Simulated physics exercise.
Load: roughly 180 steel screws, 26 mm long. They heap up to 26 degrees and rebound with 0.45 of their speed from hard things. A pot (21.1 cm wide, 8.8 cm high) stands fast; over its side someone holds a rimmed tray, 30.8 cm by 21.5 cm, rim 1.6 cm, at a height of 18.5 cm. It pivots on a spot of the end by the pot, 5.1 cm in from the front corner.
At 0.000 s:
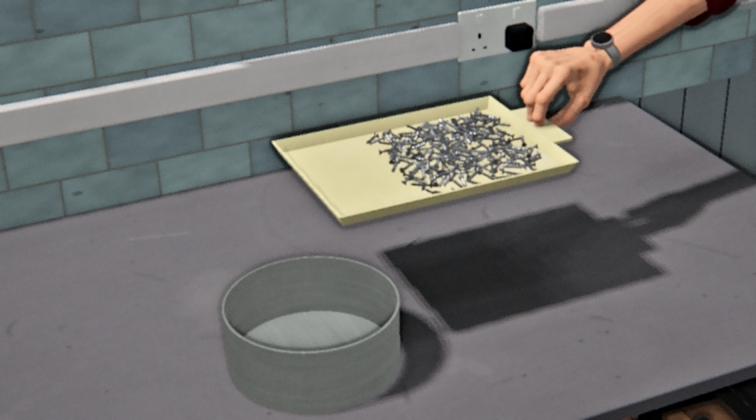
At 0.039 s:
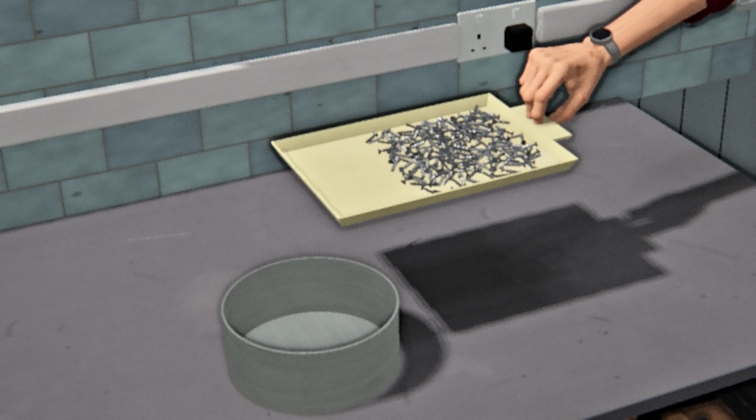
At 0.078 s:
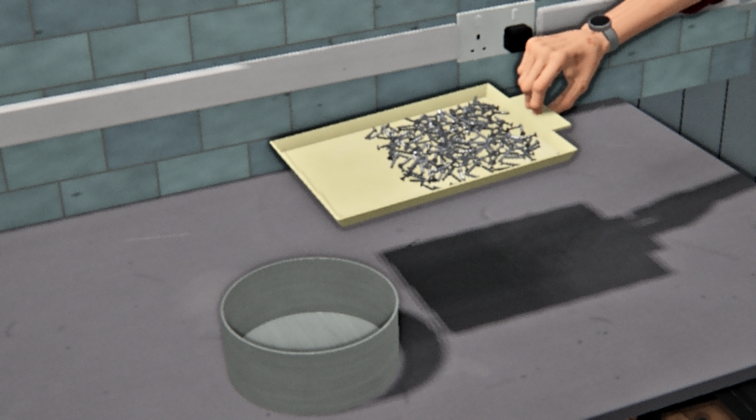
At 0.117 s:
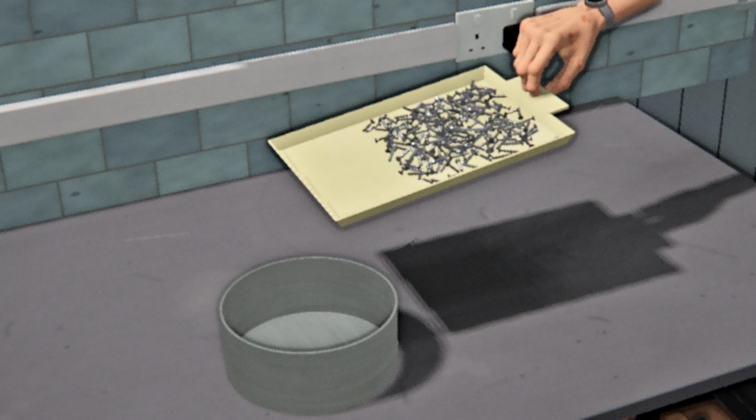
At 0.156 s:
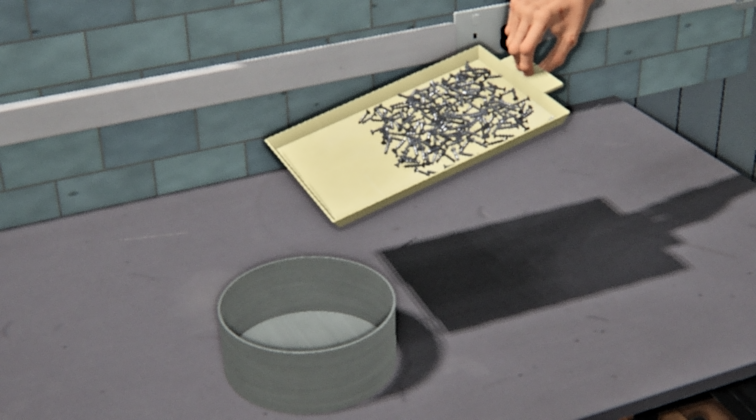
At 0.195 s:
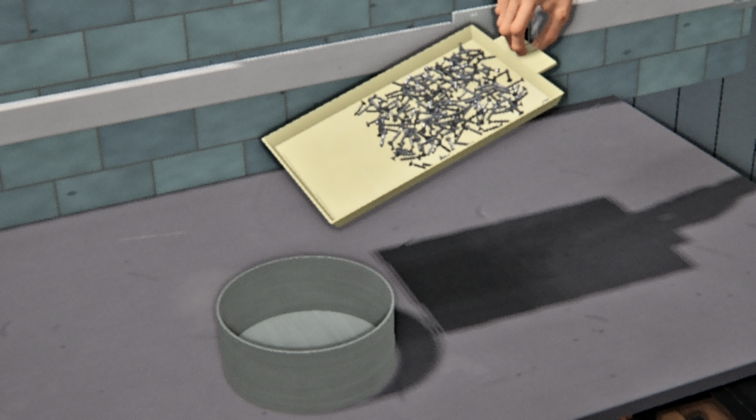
On a grey worktop, a hand raises the right end of a yellow tray of screws.
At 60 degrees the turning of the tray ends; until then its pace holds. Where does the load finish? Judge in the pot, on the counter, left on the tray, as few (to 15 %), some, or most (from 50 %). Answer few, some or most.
In the pot: Most; on the counter: Some; left on the tray: Few.
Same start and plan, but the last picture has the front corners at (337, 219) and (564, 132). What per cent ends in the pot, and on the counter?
Pot 90, counter 5.
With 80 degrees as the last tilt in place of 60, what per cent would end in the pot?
In that case some 65 per cent.
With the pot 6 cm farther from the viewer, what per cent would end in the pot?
Then about 80 per cent.
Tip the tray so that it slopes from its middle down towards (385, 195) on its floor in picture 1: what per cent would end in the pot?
About 90 per cent.
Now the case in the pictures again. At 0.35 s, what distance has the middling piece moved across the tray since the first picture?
Some 1 cm.
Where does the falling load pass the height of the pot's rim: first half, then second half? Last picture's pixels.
At about (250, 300), then at (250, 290).
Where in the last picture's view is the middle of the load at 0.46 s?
At about (364, 82).
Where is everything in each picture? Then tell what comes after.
The first picture shows tray tilt 0 degrees, front corners at (343, 213) and (570, 160); middle of the pieces at (460, 149); pot at (311, 301).
The second picture shows tray tilt 1 degrees, front corners at (343, 214) and (569, 157); middle of the pieces at (459, 147).
The third picture shows tray tilt 4 degrees, front corners at (342, 215) and (568, 148), lowest corner left front; middle of the pieces at (458, 140).
The fourth picture shows tray tilt 8 degrees, front corners at (340, 215) and (566, 132), lowest corner left front; middle of the pieces at (456, 129).
The fifth picture shows tray tilt 14 degrees, front corners at (337, 216) and (560, 112), lowest corner left front; middle of the pieces at (451, 115).
The sixth picture shows tray tilt 19 degrees, front corners at (335, 216) and (554, 93), lowest corner left front; middle of the pieces at (446, 101); pot at (305, 301). Its pace works out near 140 degrees a second.
After 0.35 s, tilt 41 degrees; the tray holds 100 %, the pot 0 %.
Then, at 0.46 s, tilt 56 degrees; the tray holds 100 %, the pot 0 %.
Then, at 0.70 s, tilt 60 degrees; the tray holds 20 %, the pot 10 %.
In the end, at 2.1 s, pot 65 %, counter 30 %, tray 5 %.
